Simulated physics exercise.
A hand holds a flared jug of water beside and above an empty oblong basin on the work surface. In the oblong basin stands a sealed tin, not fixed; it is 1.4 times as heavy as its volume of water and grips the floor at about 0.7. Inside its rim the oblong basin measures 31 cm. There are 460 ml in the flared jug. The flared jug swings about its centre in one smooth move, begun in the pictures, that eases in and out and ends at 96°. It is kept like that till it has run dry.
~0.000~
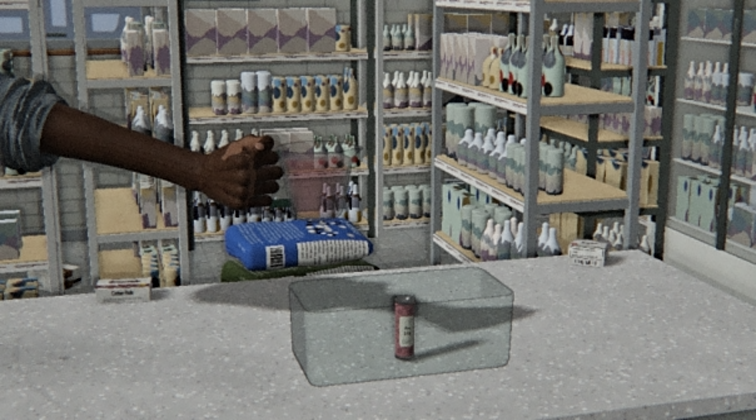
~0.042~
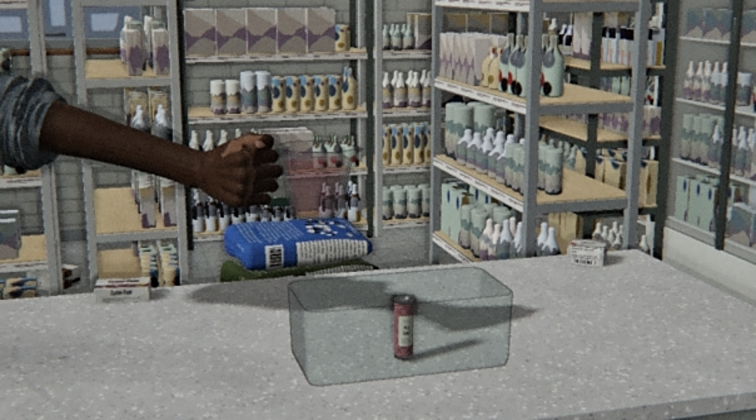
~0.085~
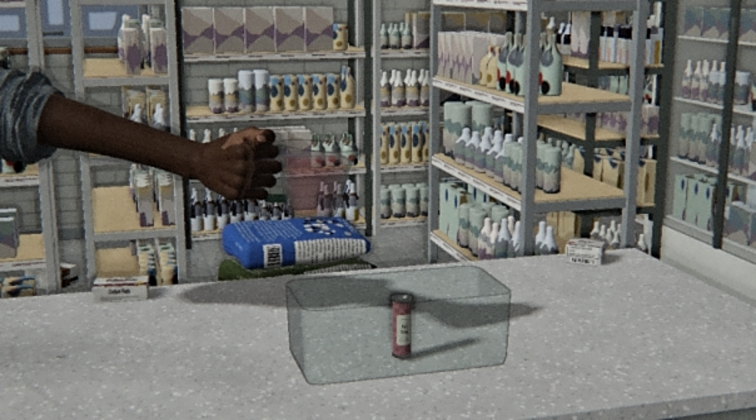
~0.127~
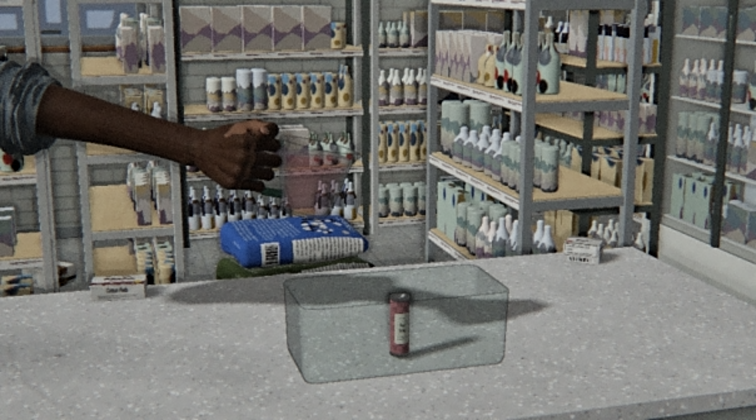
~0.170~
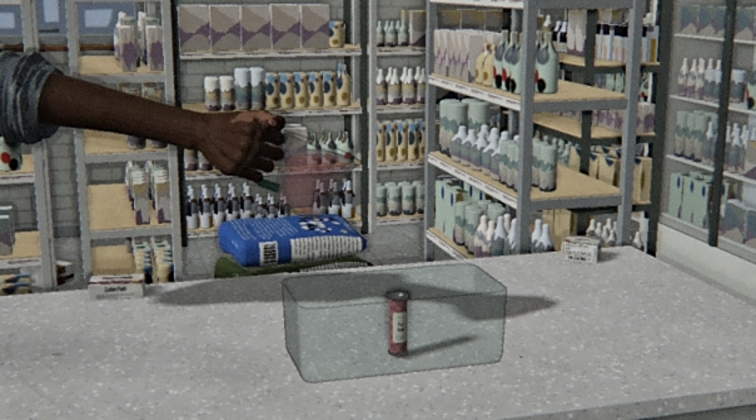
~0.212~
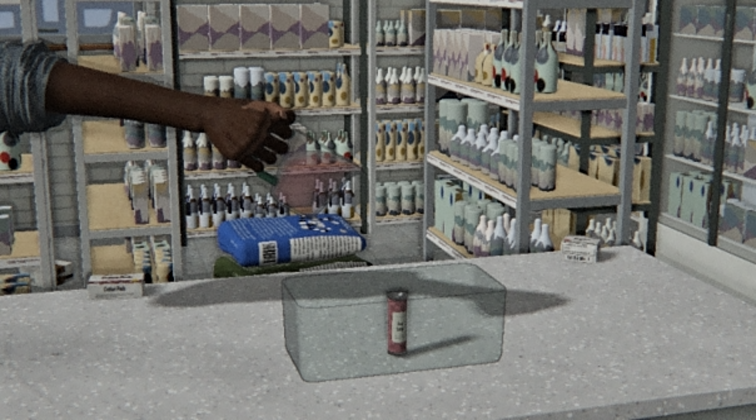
A hand held a clear jug of pinkish liquid above a counter, behind an empty-looking glass basin with a small red tin, then steadily tilted the jug to the right.
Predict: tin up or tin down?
It topples.
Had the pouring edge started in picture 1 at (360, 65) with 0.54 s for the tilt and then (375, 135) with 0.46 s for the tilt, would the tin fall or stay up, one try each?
First it remains upright; then it remains upright.
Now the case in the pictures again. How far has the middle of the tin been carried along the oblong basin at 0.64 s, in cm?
About 0 cm.
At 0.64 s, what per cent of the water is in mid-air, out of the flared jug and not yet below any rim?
Near 18 in a hundred.
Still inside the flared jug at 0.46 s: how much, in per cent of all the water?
Some 44 per cent.
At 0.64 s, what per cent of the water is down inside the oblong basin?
About 74 per cent.
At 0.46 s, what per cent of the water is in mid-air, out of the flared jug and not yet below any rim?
About 38 per cent.
After 0.46 s the tilt is 91° and 44 per cent is still to pour; the tin stands where it began.
After 0.64 s the tilt is 96° and 9 per cent is still to pour; the tin stands where it began.
After 0.83 s the tilt is 96° and 1 per cent is still to pour; the tin leans 14°.
After 1.04 s the tilt is 96° and 0 per cent is still to pour; the tin lies on its side.
In the end the tin lies on its side.
